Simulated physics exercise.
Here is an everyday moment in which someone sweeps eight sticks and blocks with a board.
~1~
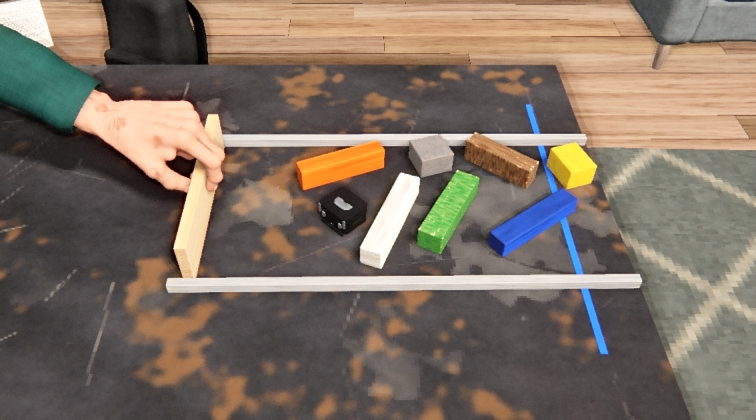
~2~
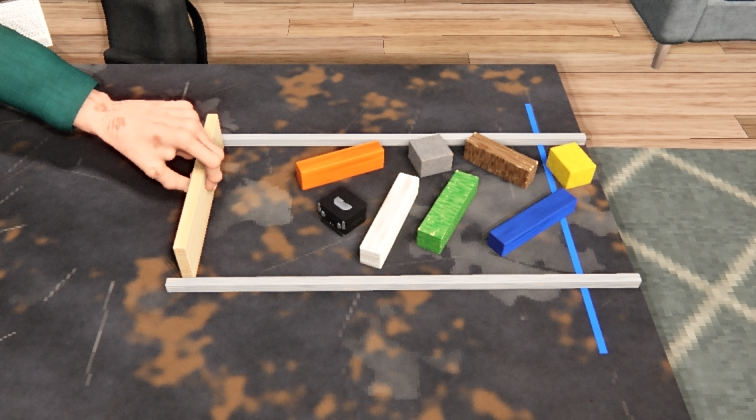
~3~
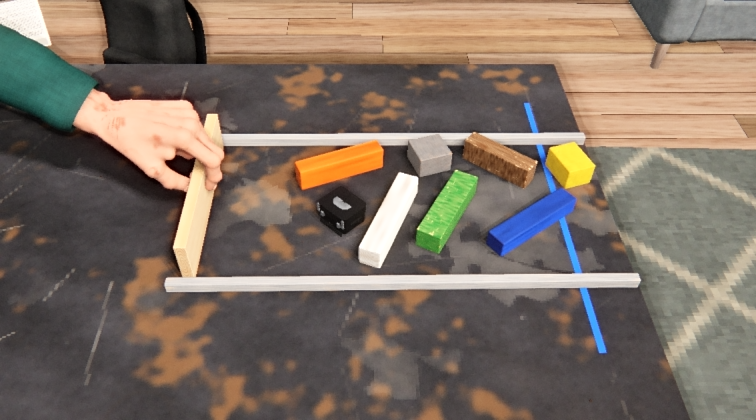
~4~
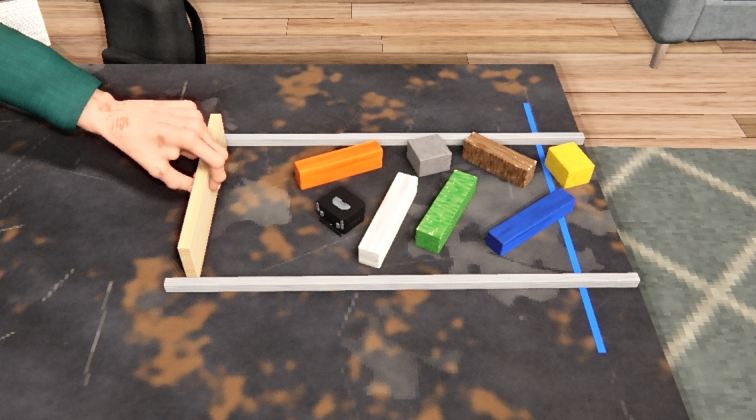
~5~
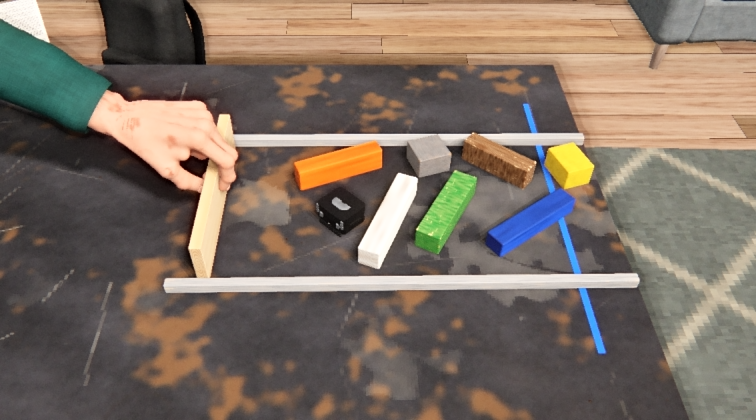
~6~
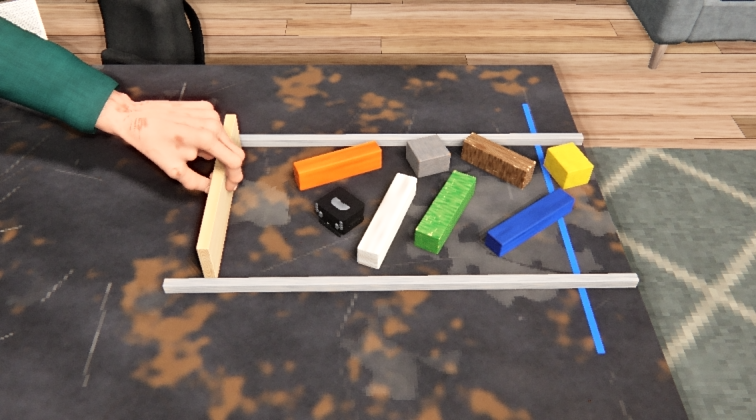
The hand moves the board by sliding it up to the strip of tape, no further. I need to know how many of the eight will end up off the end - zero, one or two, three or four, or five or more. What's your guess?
Looks like three or four of them go over the edge, I'd say.
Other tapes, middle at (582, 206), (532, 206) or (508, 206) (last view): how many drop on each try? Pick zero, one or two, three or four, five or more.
Number fallen at each tape, in order - five or more, either one or two, none at all.
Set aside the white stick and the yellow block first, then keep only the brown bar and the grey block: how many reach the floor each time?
Result: 2, then 2.
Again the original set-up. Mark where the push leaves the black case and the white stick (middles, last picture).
Positions - first (587, 211), then (611, 232).
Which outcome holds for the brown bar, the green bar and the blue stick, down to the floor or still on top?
At the end the brown bar does not stay, the green bar does not stay, and the blue stick does not stay.
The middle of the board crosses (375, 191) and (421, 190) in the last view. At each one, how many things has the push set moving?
Counting first: 6, next 7.
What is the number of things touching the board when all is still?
Count: 3.
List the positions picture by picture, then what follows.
The first picture shows yellow block (571, 166); blue stick (534, 221); brown bar (500, 160); board (202, 191); tape (559, 206).
The second picture shows blue stick (533, 221); orange stick (341, 165).
The third picture shows brown bar (499, 160); grey block (429, 155).
The fourth picture shows yellow block (569, 165); white stick (389, 218).
The fifth picture shows blue stick (531, 221); board (215, 191).
The sixth picture shows yellow block (568, 166); blue stick (530, 221); brown bar (497, 160); board (222, 192); tape (556, 206).
A little later, none off yet; yellow block at rest near (568, 166); blue stick at rest near (530, 221); brown bar at rest near (497, 160).
Next, none off yet; yellow block at rest near (568, 166); blue stick moving near (540, 226); brown bar shifted a little near (516, 164).
Later still, none off yet; yellow block shifted a little near (585, 167); blue stick shifted about its own width near (616, 235); brown bar shifted about its own width near (560, 161).
When it is over, the number that fall off is three or four; down, green bar, brown bar, blue stick and yellow block.
